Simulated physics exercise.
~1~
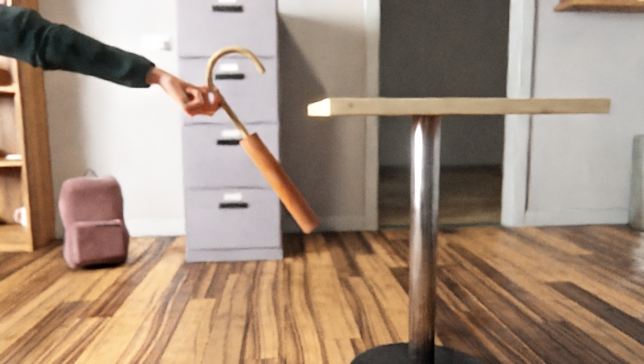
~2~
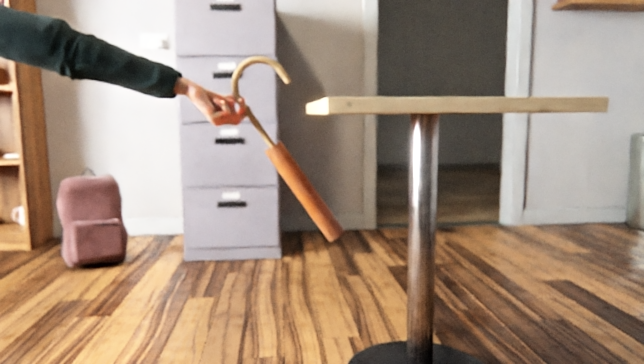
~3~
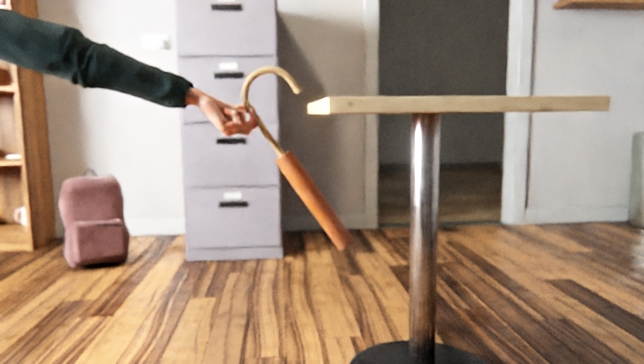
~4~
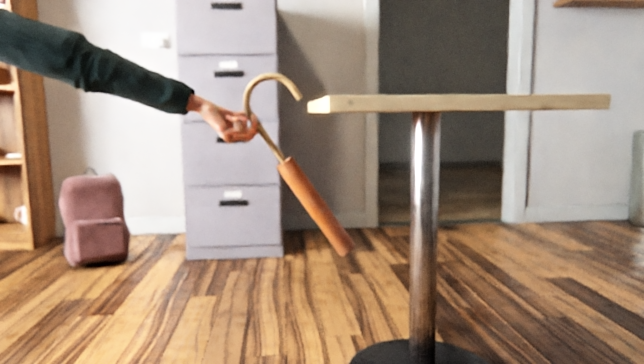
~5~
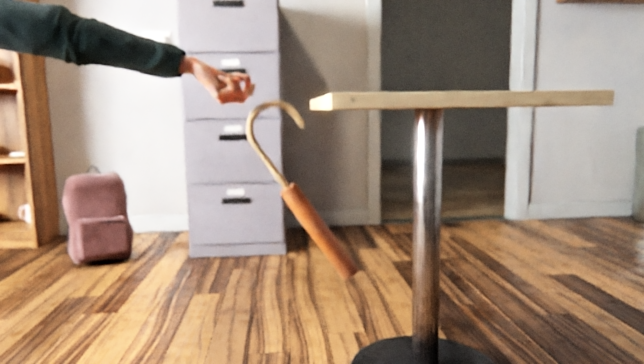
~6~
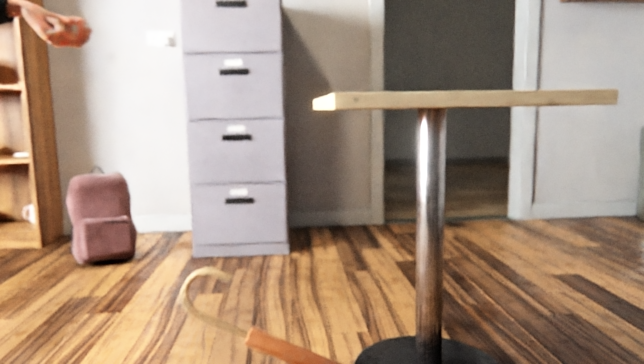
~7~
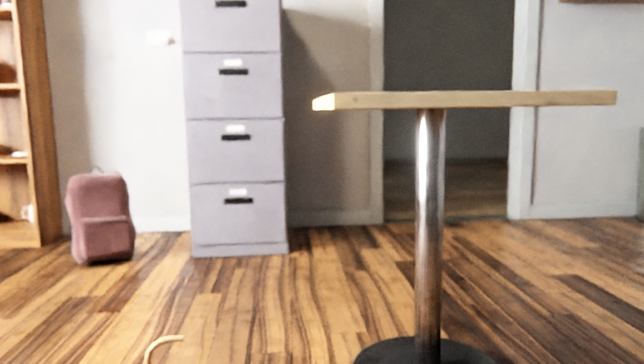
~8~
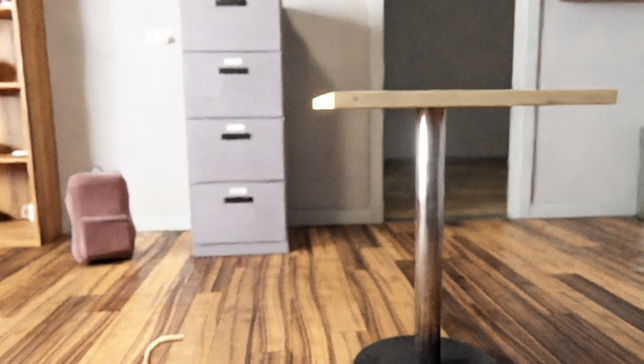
An orange umbrella with a curved handle fell to the wooden floor after a hand in a dark green sleeve held it near a table's edge and let go, and it ended up with only its hook in view.
